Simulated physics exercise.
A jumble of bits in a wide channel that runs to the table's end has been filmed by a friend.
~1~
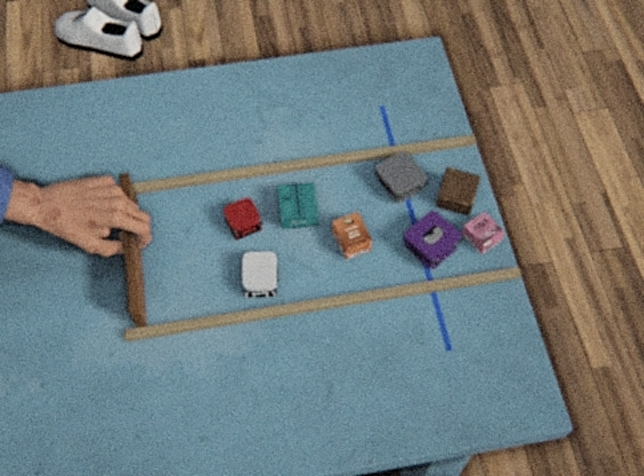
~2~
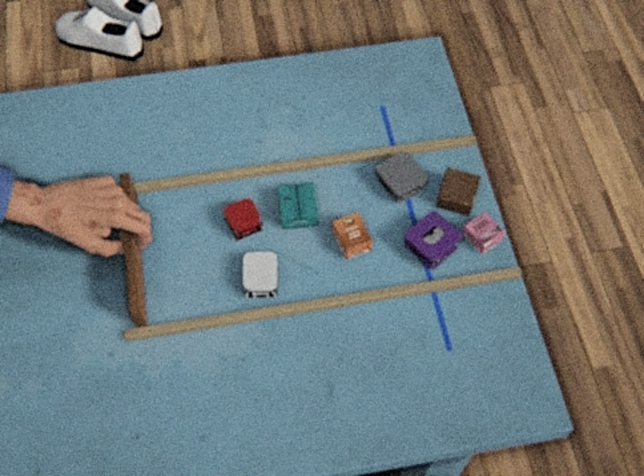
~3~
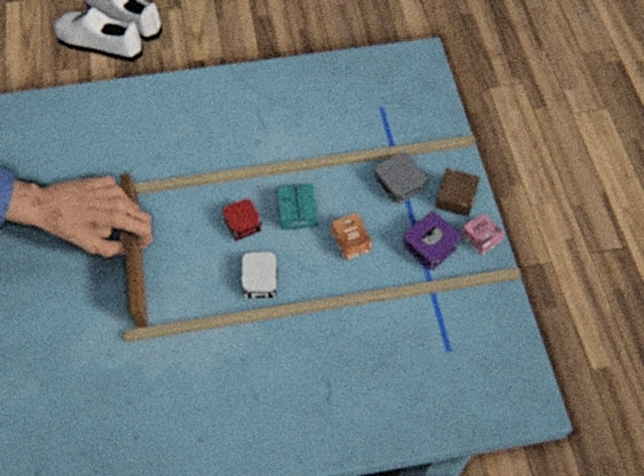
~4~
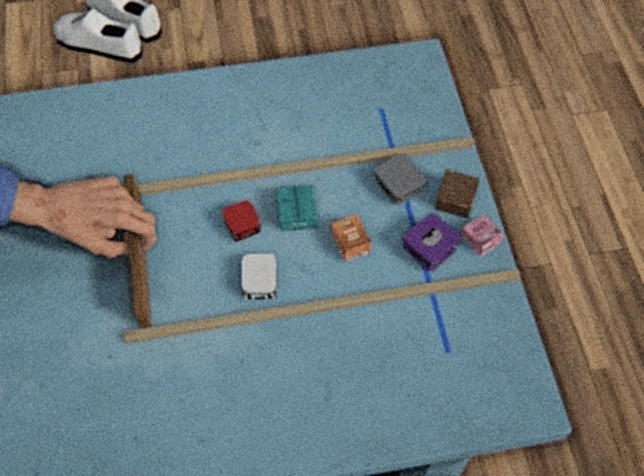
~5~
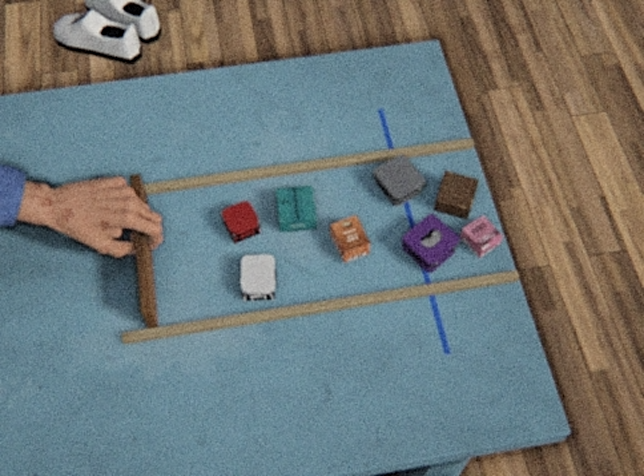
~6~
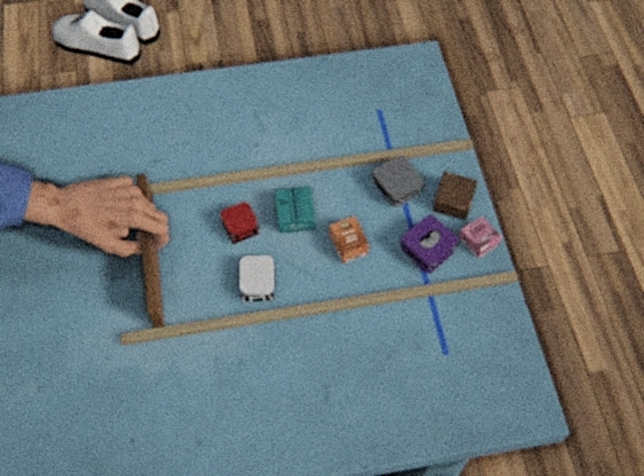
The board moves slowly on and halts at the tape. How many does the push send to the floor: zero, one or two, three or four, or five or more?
The push fails to knock any off.
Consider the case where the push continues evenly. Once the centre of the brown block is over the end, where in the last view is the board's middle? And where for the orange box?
For the brown block, about (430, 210); for the orange box, about (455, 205).
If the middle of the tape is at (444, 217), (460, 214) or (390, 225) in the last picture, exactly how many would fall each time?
Going through each try, you'd get 3, 6 and 0.
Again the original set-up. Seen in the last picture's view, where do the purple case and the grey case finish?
(478, 250), and the other (475, 162).
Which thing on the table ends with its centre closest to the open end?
The one you want is the pink box.
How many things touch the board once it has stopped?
2 in contact.
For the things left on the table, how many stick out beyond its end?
Overhang count: 3.
A little later, none off yet; pink box at rest near (480, 237); brown block at rest near (455, 196); purple case at rest near (429, 245).
When it is over, the number that fall off is zero.
